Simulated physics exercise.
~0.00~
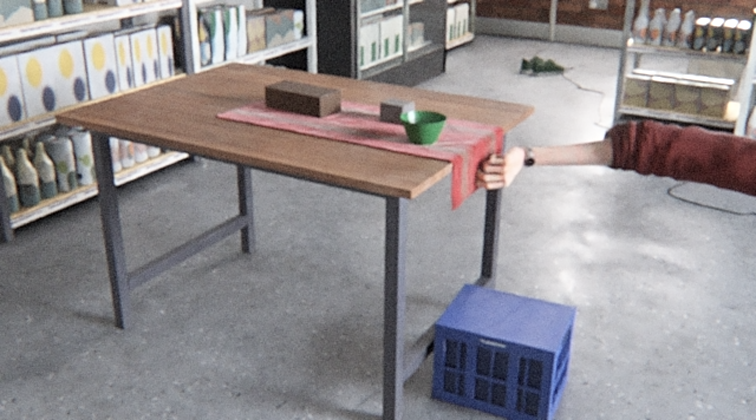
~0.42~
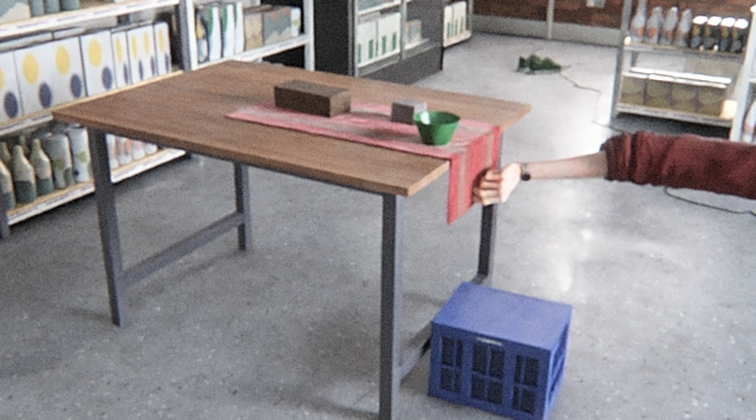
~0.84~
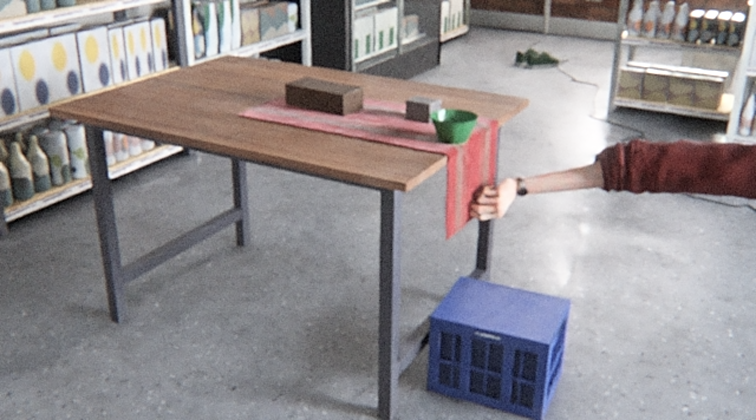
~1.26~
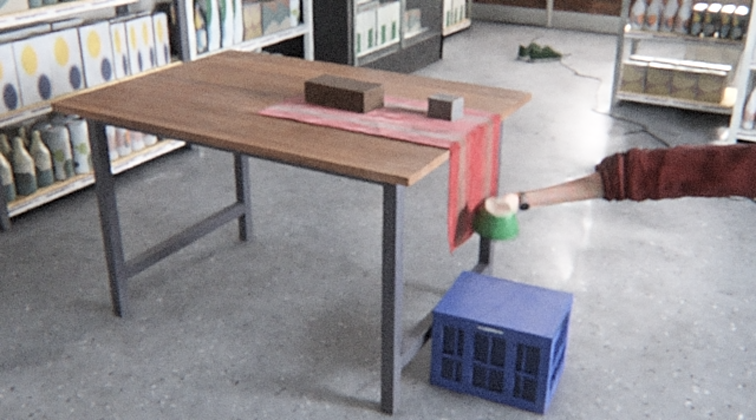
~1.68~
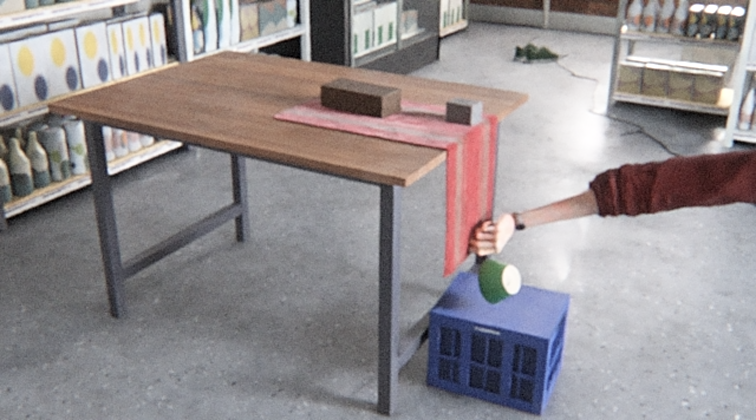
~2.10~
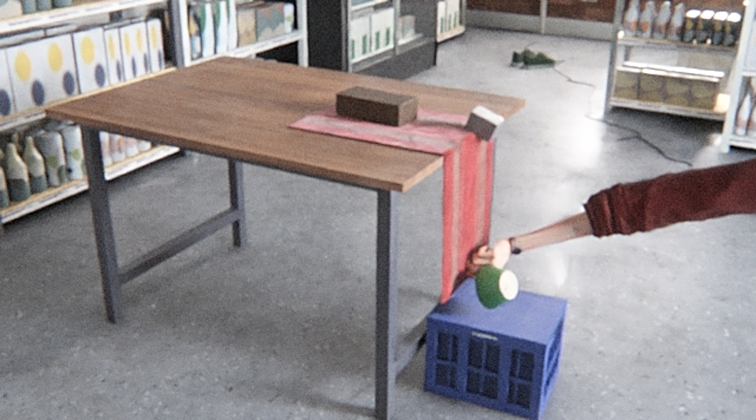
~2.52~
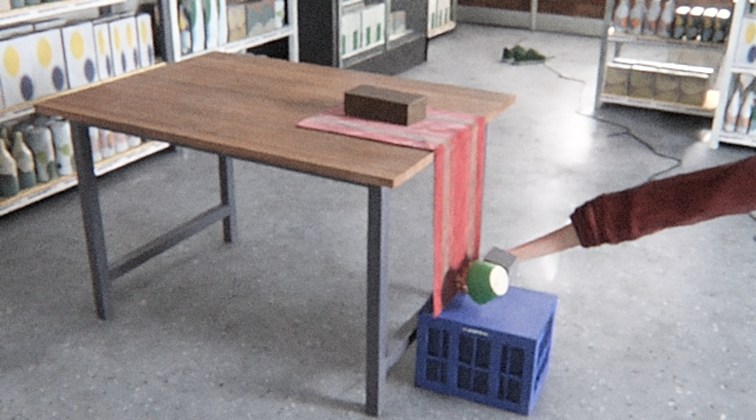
At first, a brick, a small grey block and a green bowl rest on a red cloth laid across a wooden table, while a hand at the right grips its hanging end above a blue crate. The hand pulls the cloth downward, and all three things ride toward the table's right end. The green bowl goes over first, tumbling down beside the hand to the crate. As the pulling continues, the grey block tips at the edge and drops after it. Finally, the cloth hangs down to the crate, the block and bowl are down by the hand, and the brick remains on the table.
